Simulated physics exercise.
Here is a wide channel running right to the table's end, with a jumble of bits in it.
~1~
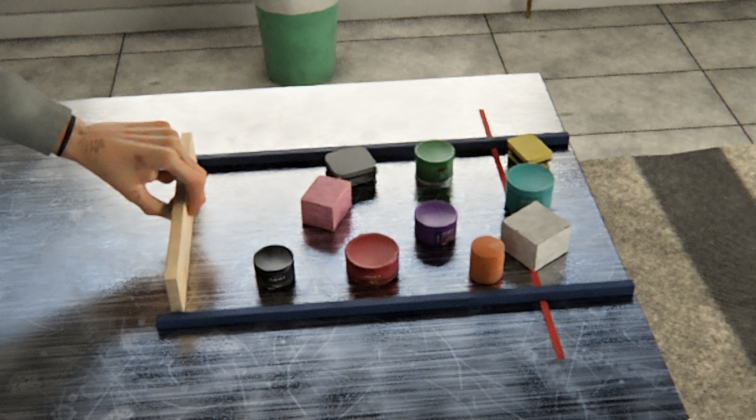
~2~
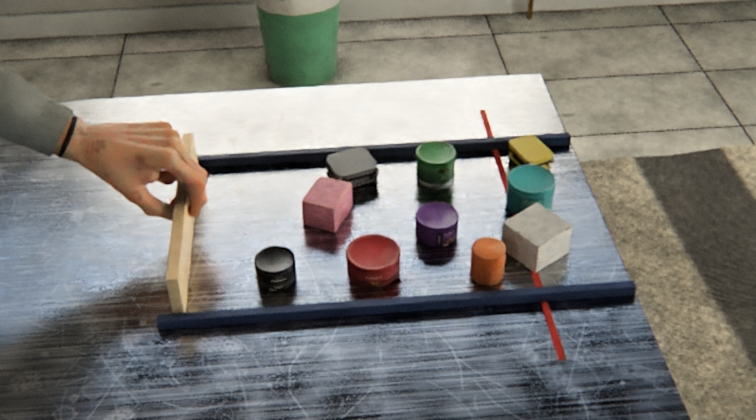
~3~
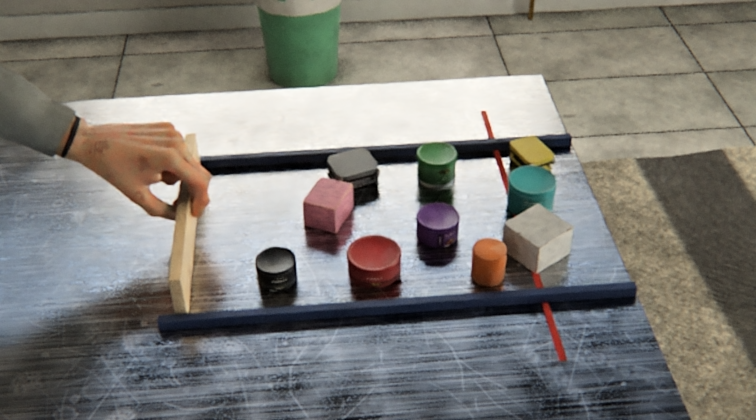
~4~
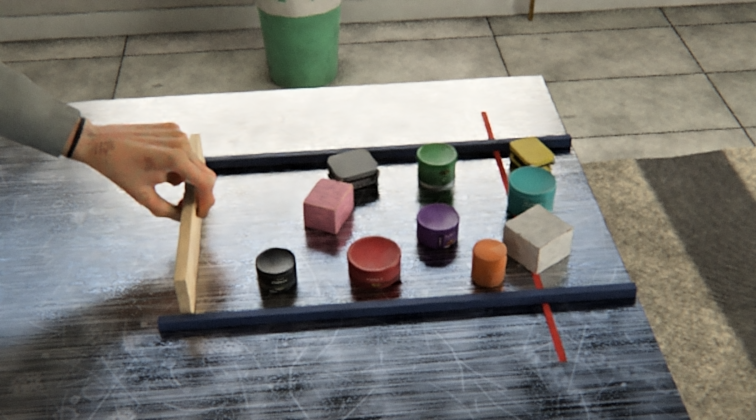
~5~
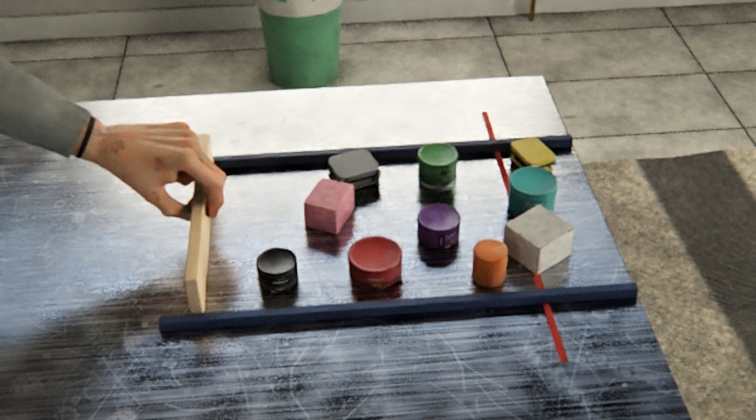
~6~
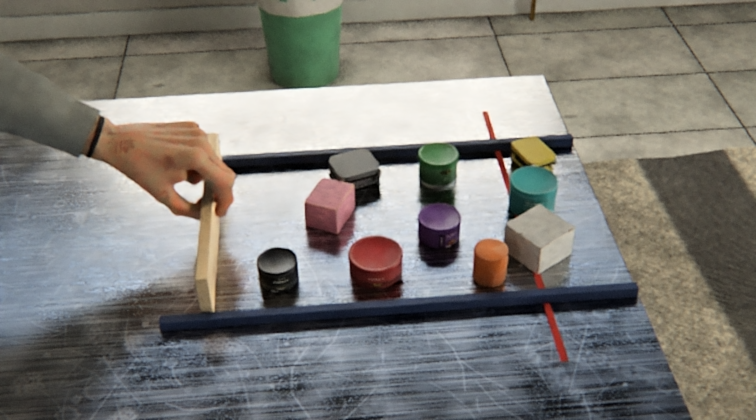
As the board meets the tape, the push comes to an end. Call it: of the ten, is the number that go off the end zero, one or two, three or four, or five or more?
One or two go off.
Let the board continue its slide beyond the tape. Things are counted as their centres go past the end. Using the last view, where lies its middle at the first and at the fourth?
I'd put it close to (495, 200) and later close to (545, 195).
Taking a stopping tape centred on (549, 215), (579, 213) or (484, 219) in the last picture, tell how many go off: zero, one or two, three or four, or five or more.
Place by place: 3 or 4, then more than four, then not one.
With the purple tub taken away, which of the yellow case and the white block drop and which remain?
Well, the yellow case goes off the edge while the white block goes off the edge.
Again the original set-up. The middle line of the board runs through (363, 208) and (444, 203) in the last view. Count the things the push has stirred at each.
By the first moment it's 4, by the second it's 8.
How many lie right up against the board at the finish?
It's 5 of them.
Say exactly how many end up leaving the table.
In all, 2 of them.
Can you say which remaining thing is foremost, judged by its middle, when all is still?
Ending up nearest is the green pot.
A little later, none off yet; yellow case at rest near (532, 158); turquoise tub at rest near (533, 193); white block at rest near (539, 239).
Next, none off yet; yellow case shifted a little near (545, 157); turquoise tub at rest near (533, 193); white block shifted about its own width near (584, 230).
When it is over, the number that fall off is one or two; down, white block and yellow case.
